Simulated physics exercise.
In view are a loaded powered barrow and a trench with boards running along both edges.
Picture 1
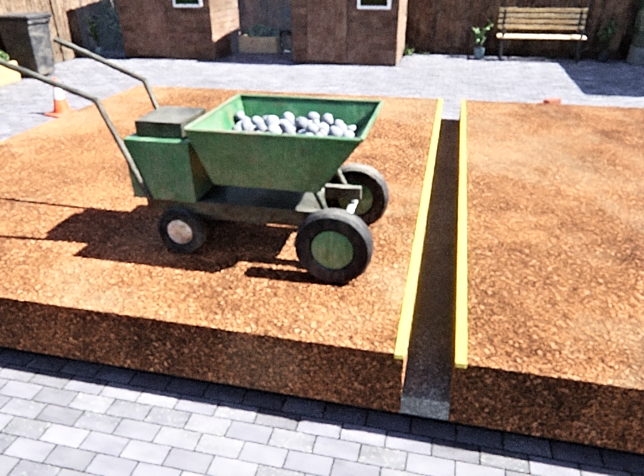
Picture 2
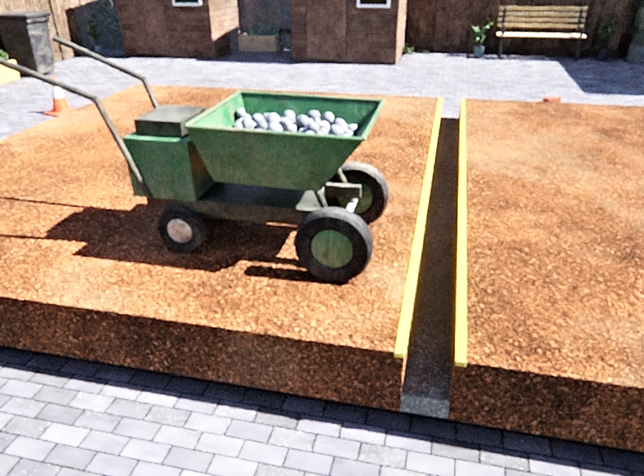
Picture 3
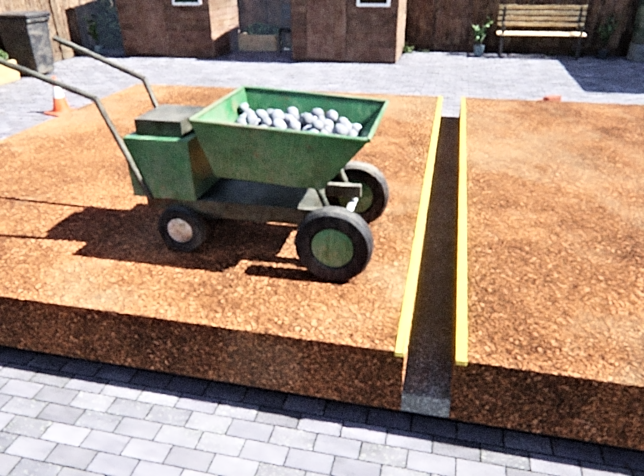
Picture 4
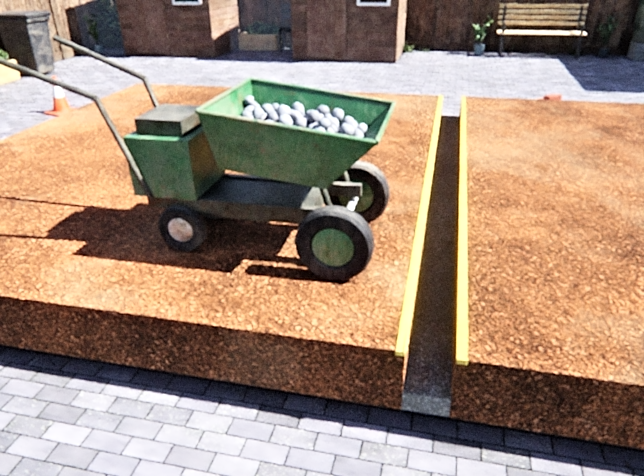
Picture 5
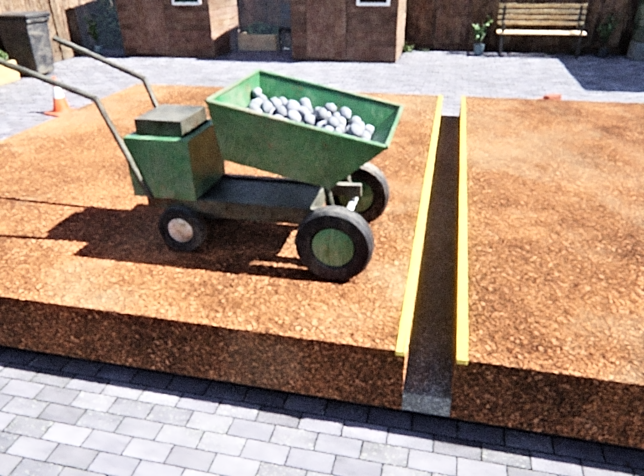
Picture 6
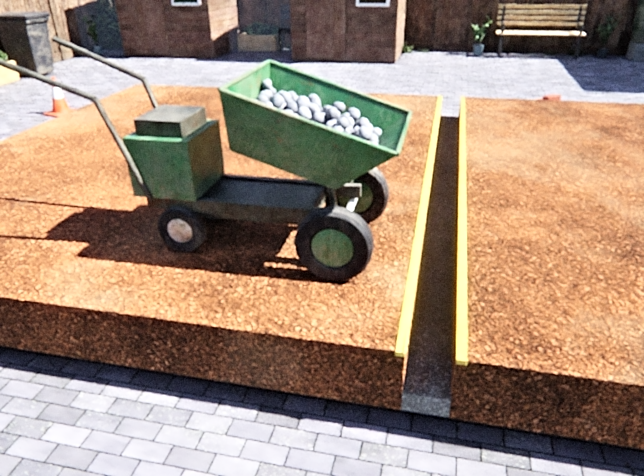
To begin with, a green powered barrow loaded with grey cobbles stands on brown ground, its skip level, left of a narrow trench edged with yellow boards. The skip then starts to tilt toward the trench, its back end rising gradually until it slopes clearly down to the right, cobbles still inside.
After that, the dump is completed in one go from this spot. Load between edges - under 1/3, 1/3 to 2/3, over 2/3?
Under 1/3.
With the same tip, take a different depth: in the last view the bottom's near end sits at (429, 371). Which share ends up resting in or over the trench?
The share would be around 20 in a hundred.
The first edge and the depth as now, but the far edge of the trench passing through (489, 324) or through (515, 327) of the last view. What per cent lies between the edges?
40 %, 80 %.
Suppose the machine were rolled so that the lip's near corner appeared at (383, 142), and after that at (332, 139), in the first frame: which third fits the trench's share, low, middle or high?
First: Below one third. Second: Between a third and two thirds.
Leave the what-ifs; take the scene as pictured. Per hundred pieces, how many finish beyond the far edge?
About 80 per cent.
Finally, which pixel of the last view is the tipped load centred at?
Roughly at pixel (505, 258).
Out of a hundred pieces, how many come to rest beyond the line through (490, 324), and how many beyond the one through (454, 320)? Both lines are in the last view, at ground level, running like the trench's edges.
Result, first then second: 60 %, 80 %.
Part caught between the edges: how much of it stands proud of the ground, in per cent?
Close to 0 percent.
Just after the last frame, skip tipped steeply; every one in the skip.
A moment on, skip tipped steeply; the larger part in the skip; about a tenth beyond it; about a tenth falling.
Further on, skip tipped right over; about a tenth in the skip; about a tenth in or heaped over the trench; the larger part beyond it.
When it is over, skip tipped right over; roughly a quarter in or heaped over the trench; the larger part beyond it.
